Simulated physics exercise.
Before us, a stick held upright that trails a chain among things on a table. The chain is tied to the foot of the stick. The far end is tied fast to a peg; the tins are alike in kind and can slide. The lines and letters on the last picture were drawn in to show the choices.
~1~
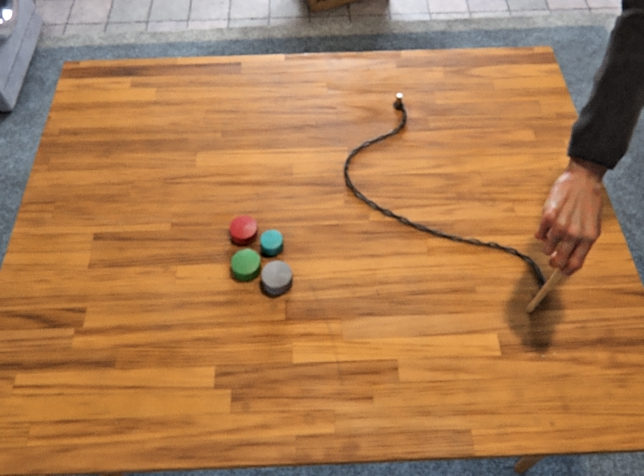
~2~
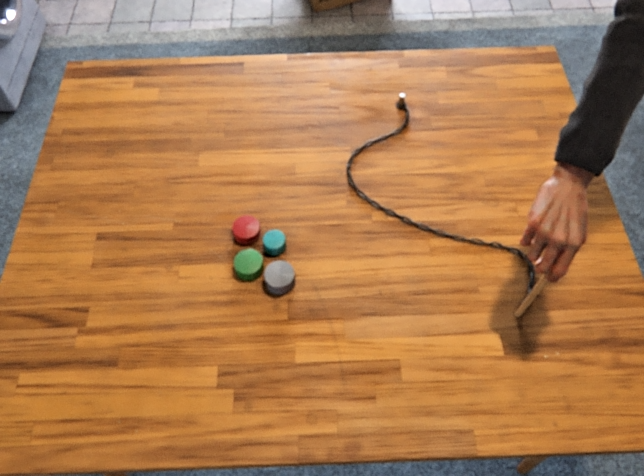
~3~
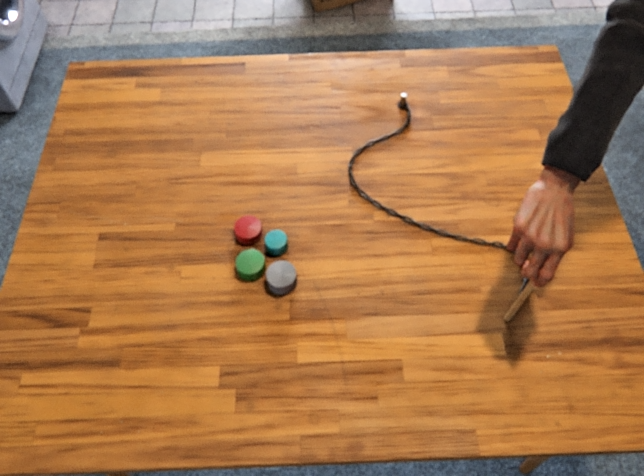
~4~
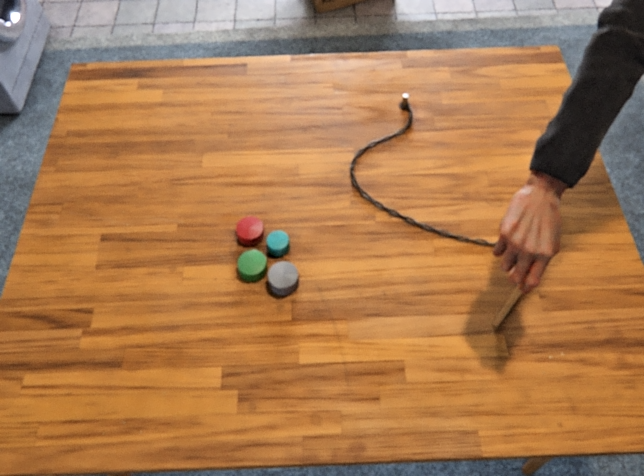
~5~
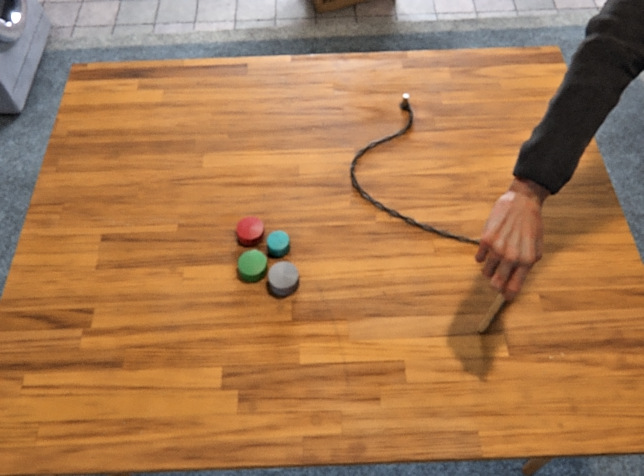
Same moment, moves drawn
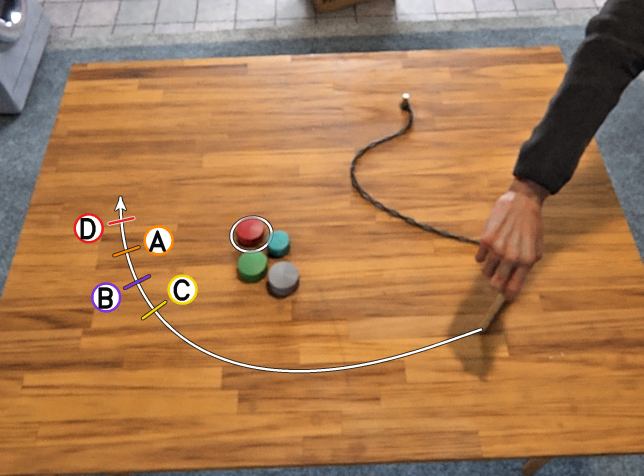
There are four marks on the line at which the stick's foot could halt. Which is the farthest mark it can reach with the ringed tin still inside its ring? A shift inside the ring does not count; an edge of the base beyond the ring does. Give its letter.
It should halt at A.
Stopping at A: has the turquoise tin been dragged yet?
Yes.
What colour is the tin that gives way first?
Grey.
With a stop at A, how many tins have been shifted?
Three.
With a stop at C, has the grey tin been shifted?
No.
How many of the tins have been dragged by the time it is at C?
By then, none.
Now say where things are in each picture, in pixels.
The first picture shows turquoise tin (272, 243); grey tin (277, 278); red tin (244, 230).
The second picture shows red tin (247, 230); peg (402, 101).
The third picture shows green tin (251, 265); turquoise tin (277, 243).
The fourth picture shows grey tin (284, 279); red tin (250, 231).
The fifth picture shows peg (406, 101); green tin (253, 266); turquoise tin (279, 244).
On the marked copy, A at (126, 251); B at (137, 282); C at (154, 310); D at (121, 221); the ring at (251, 234); the route from (481, 329) via (224, 360) to (120, 197).
With A. Early on, foot of the stick (333, 370); red tin (251, 231).
Further on, foot of the stick (185, 340); red tin (251, 231).
At the end, foot of the stick (127, 252); green tin (243, 255); turquoise tin (278, 228); grey tin (271, 249); red tin (251, 231); the red tin is still in its ring.
As for the rest, B is safe but short; C is safe but short; D drags the ringed tin to (245, 218).
